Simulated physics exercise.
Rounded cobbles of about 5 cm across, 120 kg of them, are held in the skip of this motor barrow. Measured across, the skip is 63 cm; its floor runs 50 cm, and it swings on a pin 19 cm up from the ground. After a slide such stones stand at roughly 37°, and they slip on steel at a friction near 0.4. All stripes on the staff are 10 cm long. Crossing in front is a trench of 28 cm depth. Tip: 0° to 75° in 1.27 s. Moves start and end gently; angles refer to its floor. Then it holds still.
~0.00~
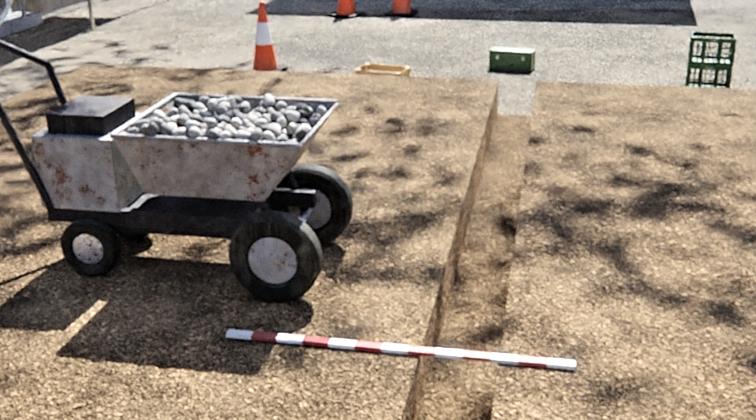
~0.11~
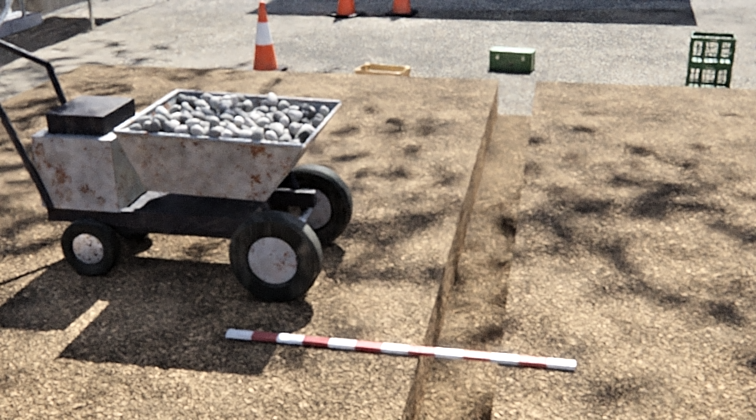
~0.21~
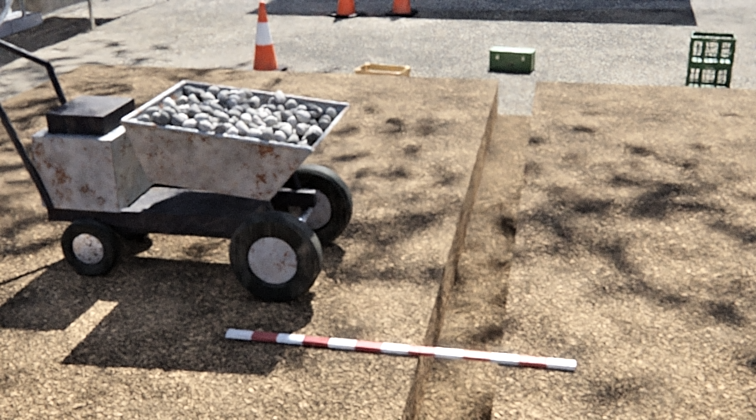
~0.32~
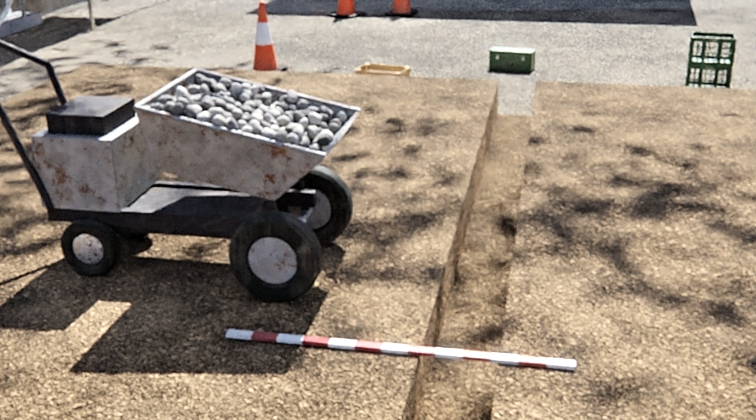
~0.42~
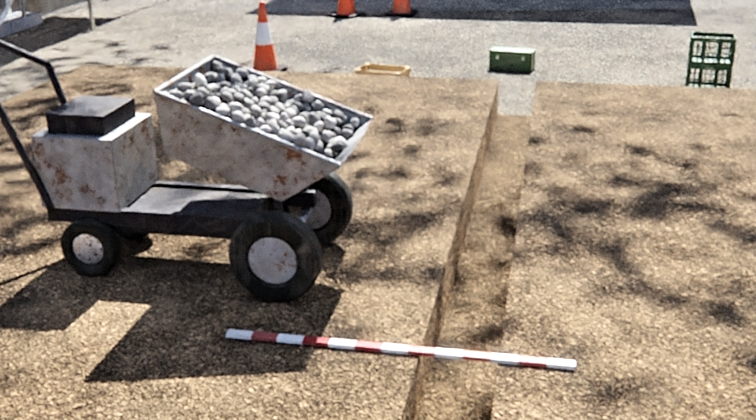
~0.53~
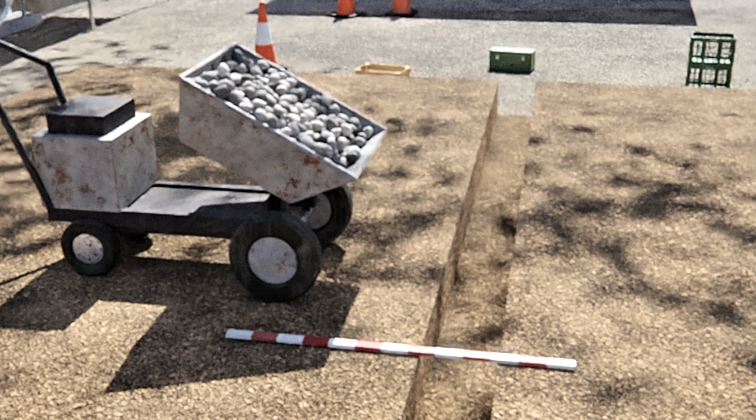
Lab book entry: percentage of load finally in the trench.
Approx. 94 percent.
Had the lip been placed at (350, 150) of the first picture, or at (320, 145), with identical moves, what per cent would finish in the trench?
Result: Close to 65 then close to 95 per cent.
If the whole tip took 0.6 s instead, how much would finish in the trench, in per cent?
Estimate: About 80 %.
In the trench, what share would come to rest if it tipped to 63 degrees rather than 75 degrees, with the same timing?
It comes out at about 70 percent.
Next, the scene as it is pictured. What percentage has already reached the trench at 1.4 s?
Something like 45 in a hundred.
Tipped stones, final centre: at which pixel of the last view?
At about pixel (470, 317) in the last view.
After 0.9 s the floor is at 63°; 99 % in the skip, 1 % short of the trench; the foremost stones are at (419, 227).
After 1.4 s the floor is at 75°; 49 % in the skip, 7 % short of the trench, 44 % in the trench; the foremost stones are at (502, 318).
After 1.7 s the floor is at 75°; 18 % in the skip, 8 % short of the trench, 73 % in the trench; the foremost stones are at (513, 302).
After 3.7 s the floor is at 75°; 0 % in the skip, 6 % short of the trench, 94 % in the trench; the foremost stones are at (518, 305).
